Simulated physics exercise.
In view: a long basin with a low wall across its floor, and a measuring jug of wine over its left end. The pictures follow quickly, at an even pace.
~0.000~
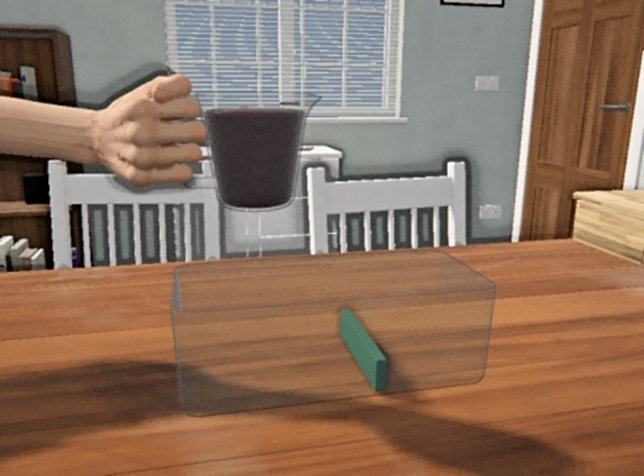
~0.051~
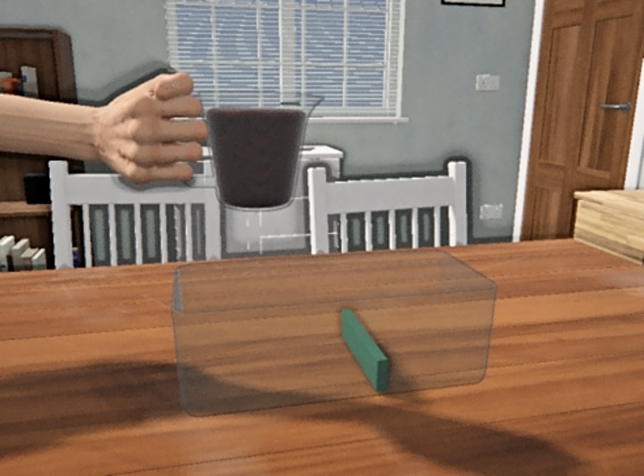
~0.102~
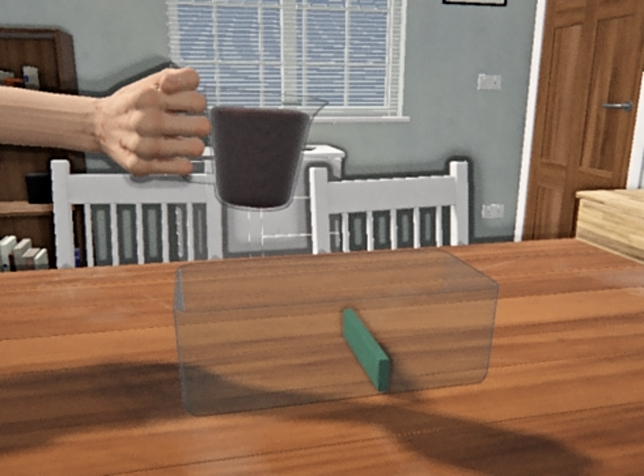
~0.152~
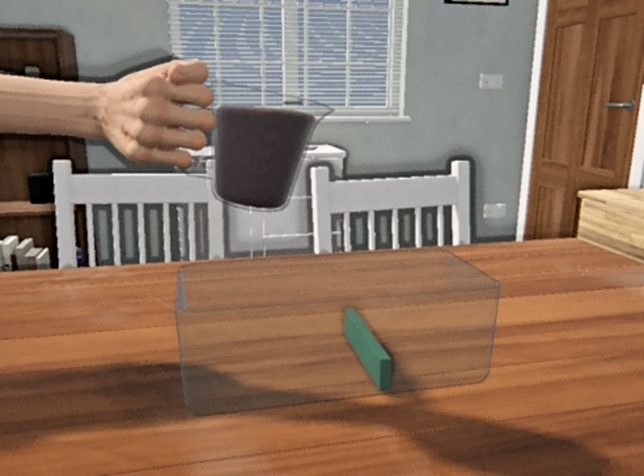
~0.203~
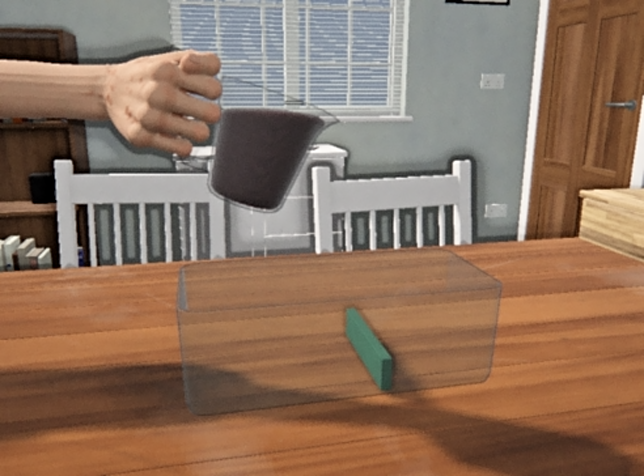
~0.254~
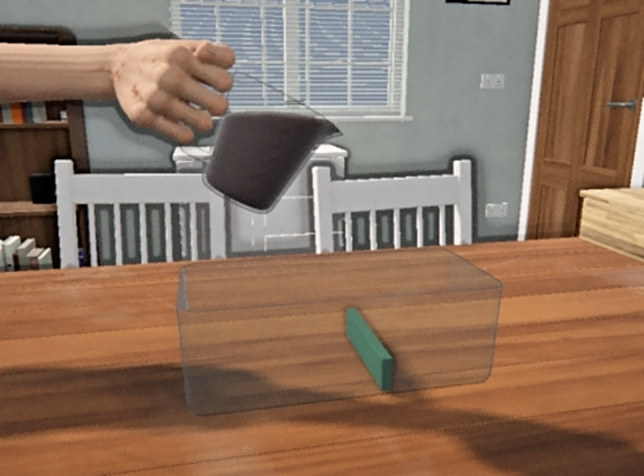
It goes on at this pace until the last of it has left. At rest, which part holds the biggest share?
Most lies in the right-hand part.
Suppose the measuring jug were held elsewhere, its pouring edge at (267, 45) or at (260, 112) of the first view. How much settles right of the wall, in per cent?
In turn 10 and 5 in a hundred.
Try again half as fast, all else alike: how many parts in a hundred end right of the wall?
Roughly 85 in a hundred.
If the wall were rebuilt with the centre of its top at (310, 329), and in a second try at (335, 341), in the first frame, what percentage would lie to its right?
The first gives 95 %, the second 90 %.
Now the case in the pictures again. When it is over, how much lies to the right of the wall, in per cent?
Some 85 per cent.
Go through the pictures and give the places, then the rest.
Tilt 0°; pouring edge (322, 95); surface from (203, 111) to (304, 111); the long basin's rim runs from (174, 289) to (467, 268); the wall's top is at (362, 333), in the first frame.
Tilt 1°; pouring edge (324, 97); surface from (205, 110) to (305, 111), in the second frame.
Tilt 5°; pouring edge (329, 101); surface from (209, 108) to (309, 113), in the third frame.
Tilt 11°; pouring edge (334, 109); surface from (214, 108) to (315, 115), in the fourth frame.
Tilt 19°; pouring edge (340, 120); surface from (220, 112) to (325, 118), in the fifth frame.
Tilt 29°; pouring edge (343, 134); surface from (222, 119) to (337, 126), in the sixth frame.
By 0.53 s the tilt is 83° and 59 per cent is still to pour, 0 is left of the wall and 15 right of it.
By 0.74 s the tilt is 93° and 18 per cent is still to pour, 6 is left of the wall and 57 right of it.
By 0.95 s the tilt is 93° and 4 per cent is still to pour, 8 is left of the wall and 83 right of it.
By 1.18 s the tilt is 93° and 1 per cent is still to pour, 12 is left of the wall and 86 right of it.
At rest 13 per cent lies left of the wall, 86 right of it and 1 outside.
